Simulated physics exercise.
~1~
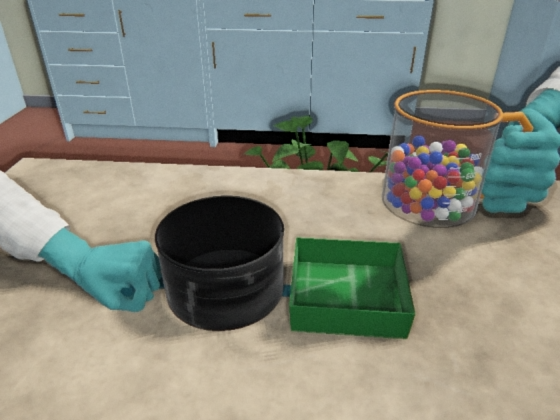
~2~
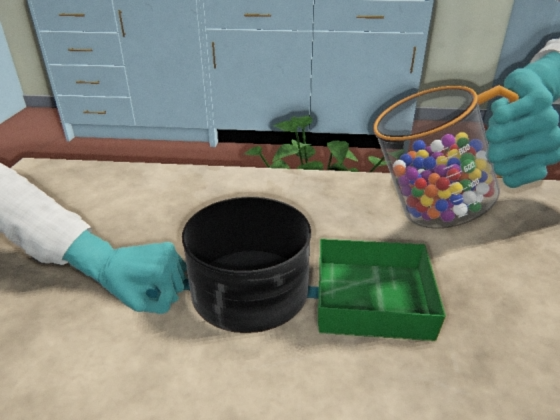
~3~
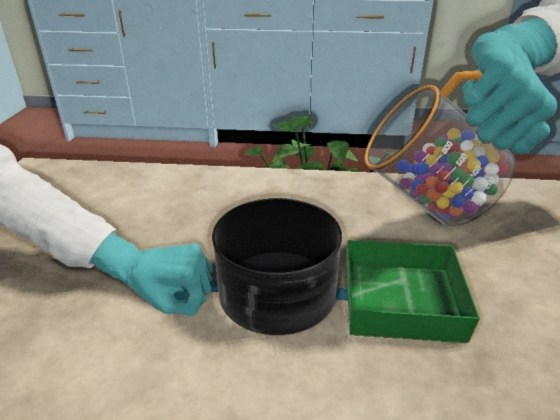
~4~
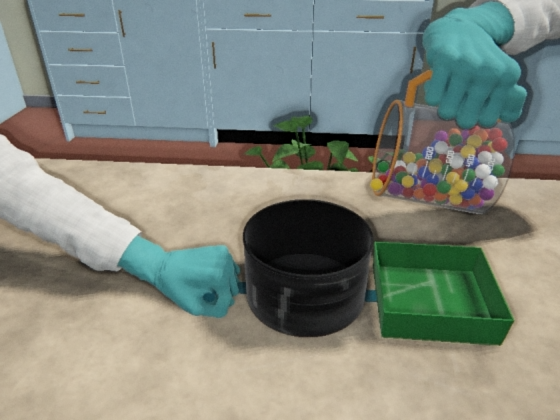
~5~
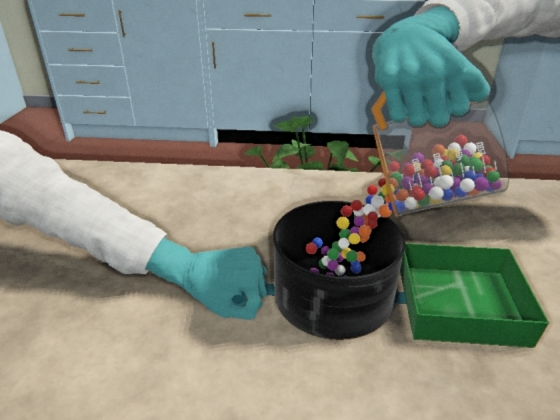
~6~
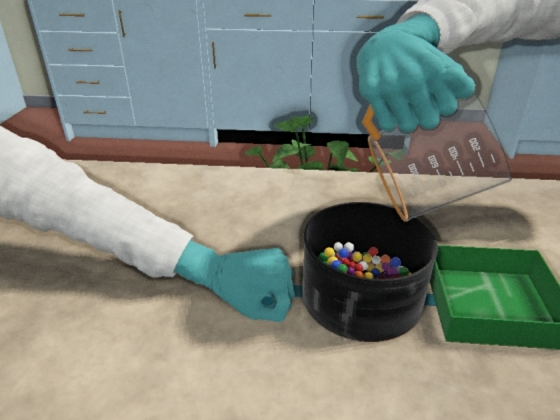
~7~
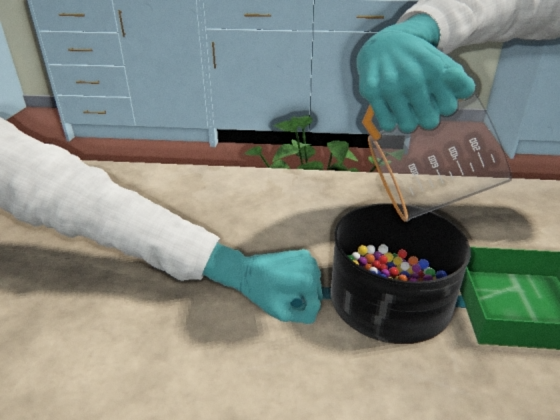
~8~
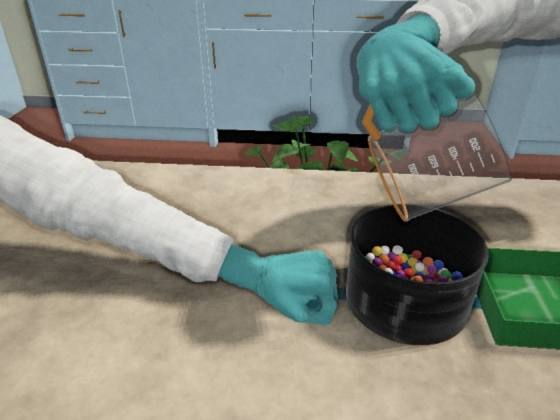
A gloved hand at the left draws a black pot and the green tin joined to its right side steadily rightward across a pale, mottled tabletop, seen from slightly above, with blue cabinets and a leafy plant behind. At the upper right, another teal-gloved hand holds a clear jug with an orange rim, full of colourful marbles. The jug tips leftward until the marbles stream into the pot as it passes beneath. Soon the jug is empty and stays tilted, while the pot and tin slide a little farther right. All the marbles end up in the pot, leaving the tin empty.
